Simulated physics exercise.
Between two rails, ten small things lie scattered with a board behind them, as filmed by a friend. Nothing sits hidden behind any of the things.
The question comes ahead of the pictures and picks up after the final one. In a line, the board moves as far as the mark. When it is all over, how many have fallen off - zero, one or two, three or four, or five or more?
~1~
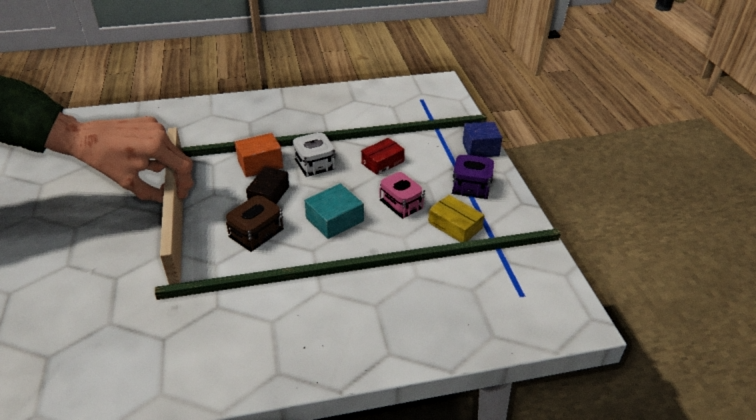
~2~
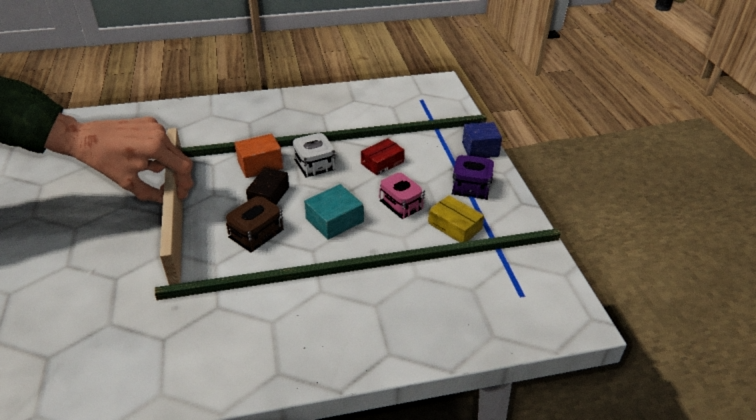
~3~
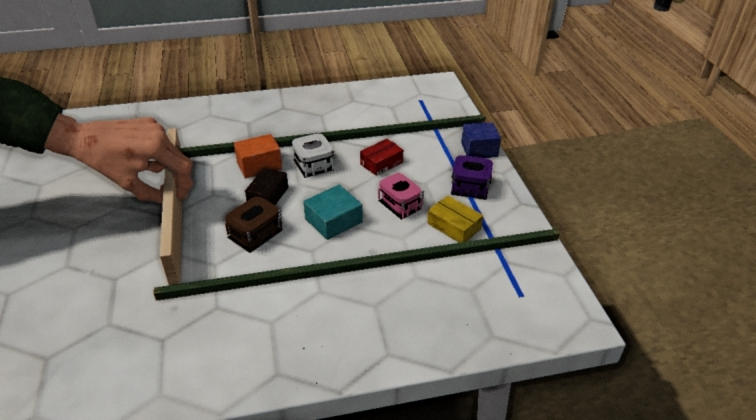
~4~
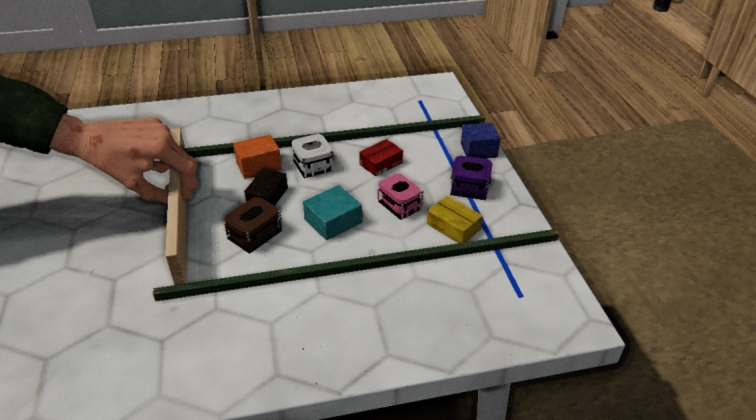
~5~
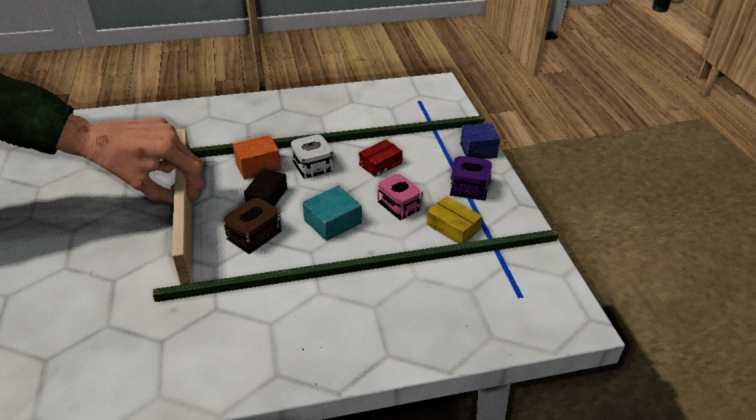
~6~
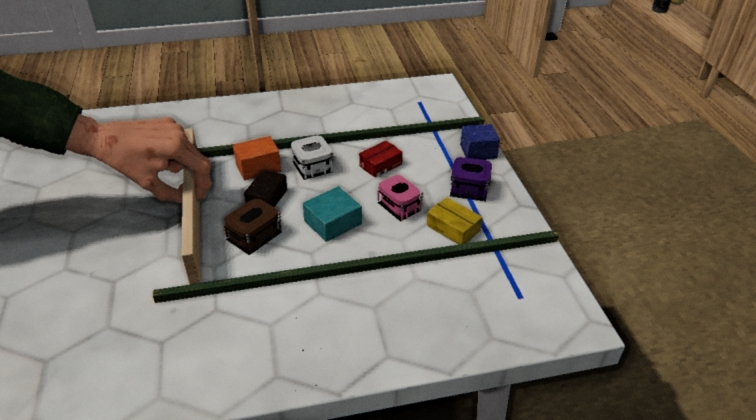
In the end, three or four have fallen off.
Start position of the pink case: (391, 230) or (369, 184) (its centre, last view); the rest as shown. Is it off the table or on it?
First: Safe; second: Safe.
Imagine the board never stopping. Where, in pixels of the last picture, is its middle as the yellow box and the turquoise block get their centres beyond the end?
Roughly (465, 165); roughly (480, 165).
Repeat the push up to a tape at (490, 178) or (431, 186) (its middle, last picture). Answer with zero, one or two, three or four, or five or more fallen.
Falls: More than four; one or two.
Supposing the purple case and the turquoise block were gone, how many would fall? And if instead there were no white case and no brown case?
First 2, then 2.
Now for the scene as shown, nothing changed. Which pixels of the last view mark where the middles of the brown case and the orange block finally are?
Listed as asked: First (502, 208), and then (461, 136).
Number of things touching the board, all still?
The answer is 3.
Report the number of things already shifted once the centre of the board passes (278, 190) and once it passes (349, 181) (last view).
Moved so far: 5, later 8.
Soon after, none off yet; blue block at rest near (480, 142); purple case at rest near (471, 178); yellow box at rest near (454, 221).
After that, none off yet; blue block at rest near (480, 142); purple case displaced a little near (485, 174); yellow box at rest near (455, 222).
And then, one off so far; blue block on its way down near (520, 223); purple case tilting well over near (528, 165); yellow box displaced about its own width near (503, 220).
In the end, the number that fall off is three or four; gone, red box, purple case and blue block.
